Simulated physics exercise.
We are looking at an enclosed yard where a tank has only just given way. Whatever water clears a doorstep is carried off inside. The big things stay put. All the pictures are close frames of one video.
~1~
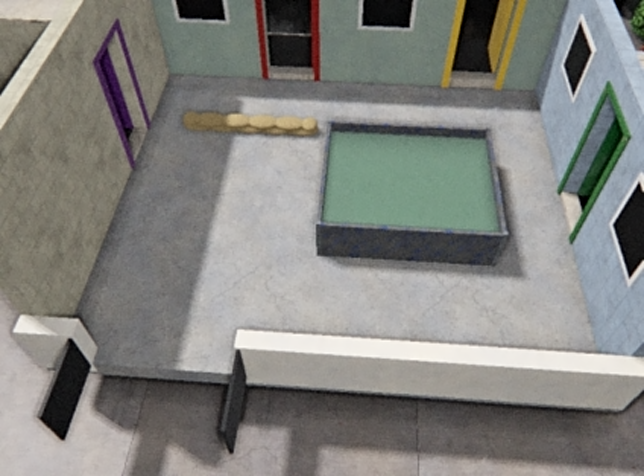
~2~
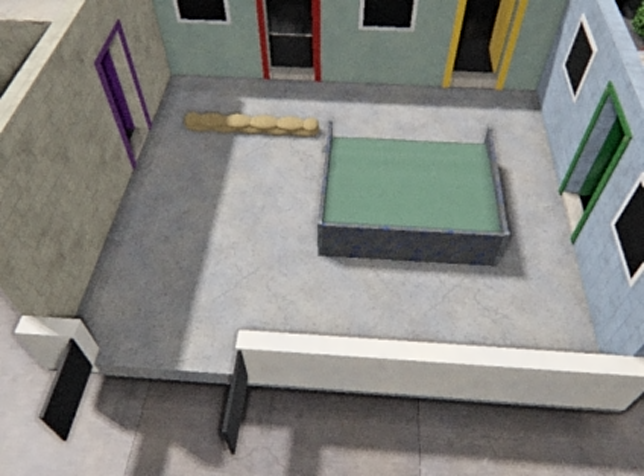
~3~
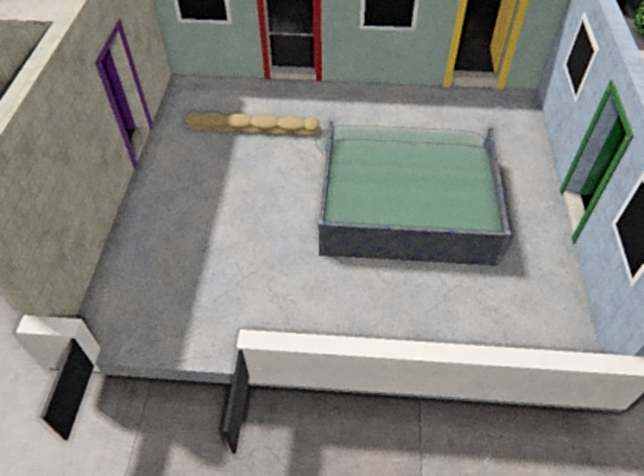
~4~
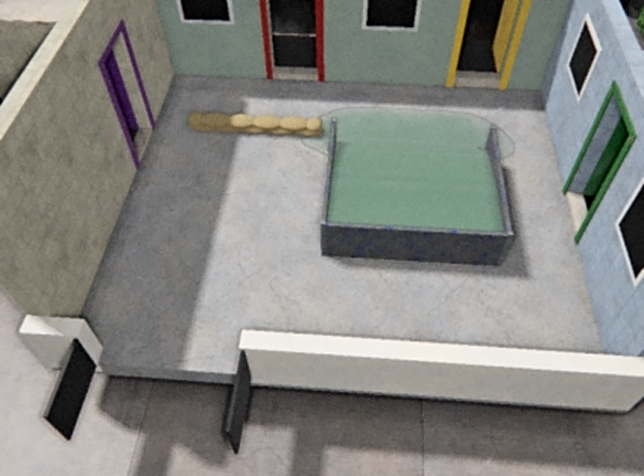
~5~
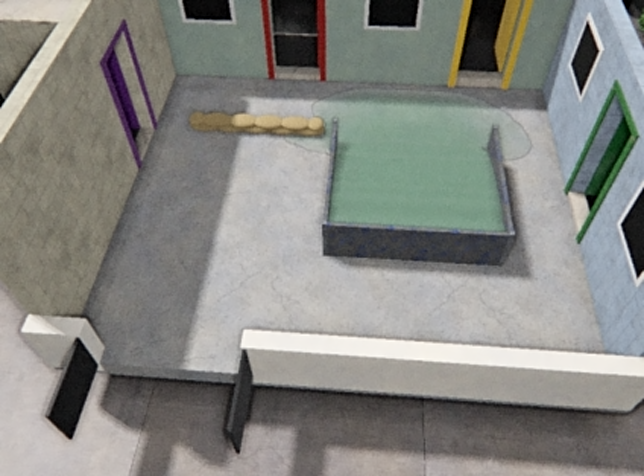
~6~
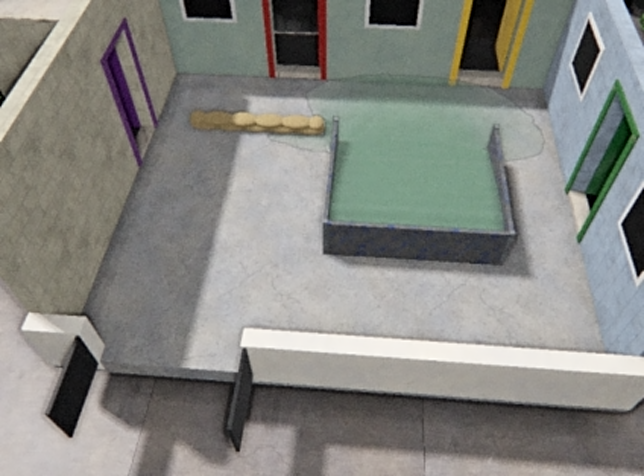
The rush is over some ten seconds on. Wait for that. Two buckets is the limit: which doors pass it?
In the end the red door will most likely exceed two buckets; the purple door will most likely exceed two buckets; the yellow door will most likely exceed two buckets; the green door will most likely not exceed two buckets.
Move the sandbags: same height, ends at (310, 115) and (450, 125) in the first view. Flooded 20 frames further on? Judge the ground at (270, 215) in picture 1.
Short version: Spared.
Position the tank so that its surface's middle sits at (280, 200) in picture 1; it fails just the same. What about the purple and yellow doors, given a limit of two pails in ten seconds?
My reading: Purple door lets more in; yellow door takes less.
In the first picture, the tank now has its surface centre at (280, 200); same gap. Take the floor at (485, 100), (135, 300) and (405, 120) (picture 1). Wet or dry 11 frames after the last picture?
First spot swamped, second bare, third swamped.
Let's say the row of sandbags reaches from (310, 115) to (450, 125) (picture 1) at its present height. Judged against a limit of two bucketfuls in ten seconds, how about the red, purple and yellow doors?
In ten seconds the red door doesn't reach it, the purple door crosses the line and the yellow door crosses the line.
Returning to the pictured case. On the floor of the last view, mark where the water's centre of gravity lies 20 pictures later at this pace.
I'd say near (385, 135).
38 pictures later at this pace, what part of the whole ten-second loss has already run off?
I'd say about 40 per cent.
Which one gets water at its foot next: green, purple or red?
It's the one in red.
A moment on, water covers 25 % of the floor; the red door under two buckets in, the purple door not reached, the yellow door under two buckets in, the green door not reached.
Next, water covers 30 % of the floor; the red door under two buckets in, the purple door not reached, the yellow door over two buckets in, the green door not reached.
Then, water covers 45 % of the floor; the red door over two buckets in, the purple door under two buckets in, the yellow door far over two buckets in, the green door wet at the sill, nothing in.
Later, water covers 90 % of the floor; the red door over two buckets in, the purple door over two buckets in, the yellow door far over two buckets in, the green door wet at the sill, nothing in.
In the end, water covers 95 % of the floor; the red door over two buckets in, the purple door over two buckets in, the yellow door far over two buckets in, the green door wet at the sill, nothing in.
